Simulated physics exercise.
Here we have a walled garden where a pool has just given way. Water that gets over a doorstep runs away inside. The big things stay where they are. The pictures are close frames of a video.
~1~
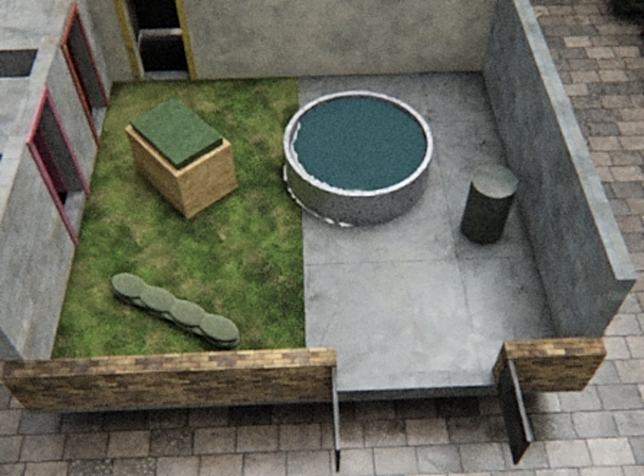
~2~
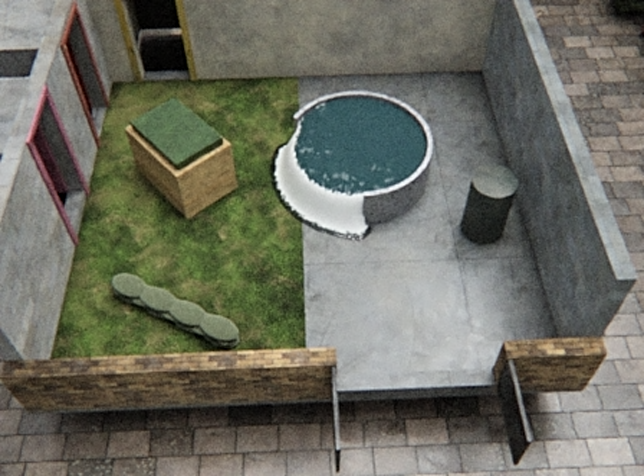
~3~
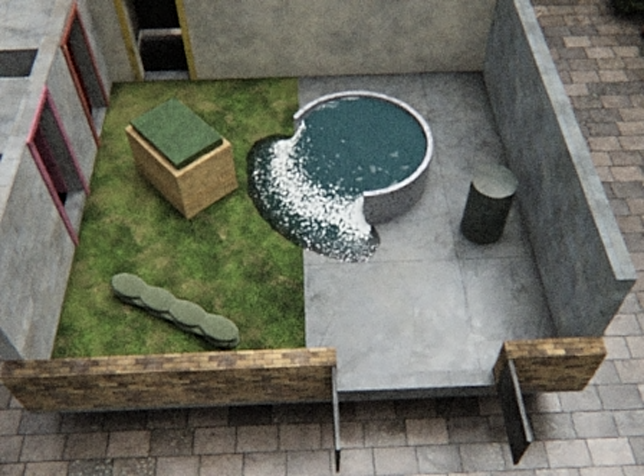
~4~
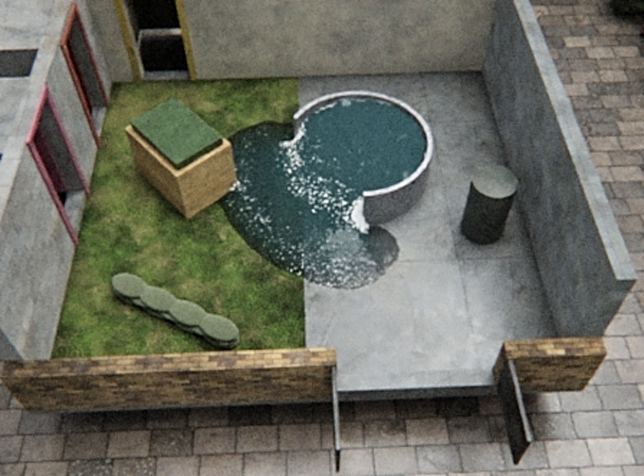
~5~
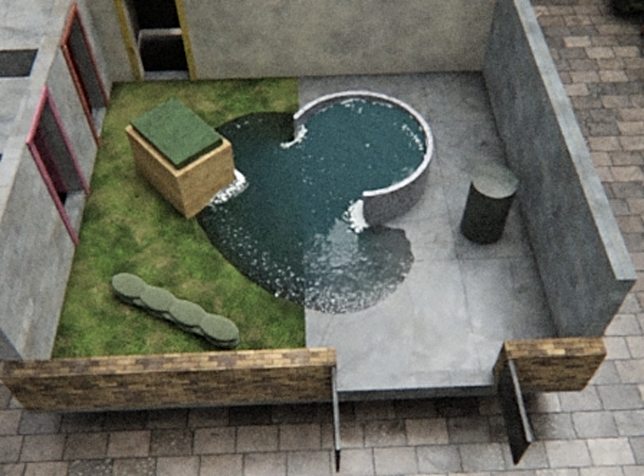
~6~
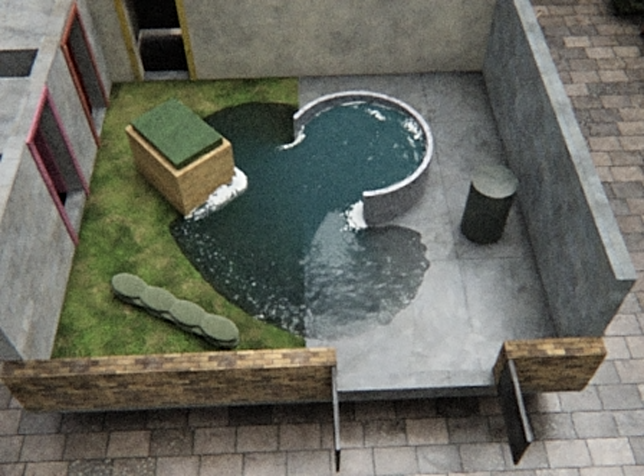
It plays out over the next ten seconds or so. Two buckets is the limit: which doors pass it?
The yellow door floods; the pink door holds within the limit; the red door floods.
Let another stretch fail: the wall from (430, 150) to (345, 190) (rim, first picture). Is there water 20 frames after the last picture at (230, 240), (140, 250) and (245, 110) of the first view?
In turn: Not flooded, not flooded, no water.
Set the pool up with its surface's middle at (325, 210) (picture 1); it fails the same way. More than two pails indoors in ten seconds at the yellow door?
The yellow one is over.
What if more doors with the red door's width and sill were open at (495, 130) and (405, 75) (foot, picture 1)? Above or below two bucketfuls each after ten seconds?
In that order: Lets less in, is under.
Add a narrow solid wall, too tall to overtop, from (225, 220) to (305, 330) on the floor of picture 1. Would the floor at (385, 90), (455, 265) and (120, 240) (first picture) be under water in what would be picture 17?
In turn: Not flooded, dry, flooded.
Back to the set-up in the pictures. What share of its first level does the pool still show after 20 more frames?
Near 18 in a hundred.
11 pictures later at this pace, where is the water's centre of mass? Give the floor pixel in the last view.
Close to (267, 214).
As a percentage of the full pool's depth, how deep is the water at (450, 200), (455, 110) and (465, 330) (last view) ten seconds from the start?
In that order: 4, 8 and 8 per cent.
A moment on, water covers 35 % of the floor; the yellow door not reached, the pink door not reached, the red door not reached.
Next, water covers 45 % of the floor; the yellow door wet at the sill, nothing in, the pink door not reached, the red door not reached.
Then, water covers 65 % of the floor; the yellow door over two buckets in, the pink door wet at the sill, nothing in, the red door wet at the sill, nothing in.
Later, water covers 85 % of the floor; the yellow door over two buckets in, the pink door wet at the sill, nothing in, the red door over two buckets in.
In the end, water covers 100 % of the floor; the yellow door far over two buckets in, the pink door wet at the sill, nothing in, the red door over two buckets in.
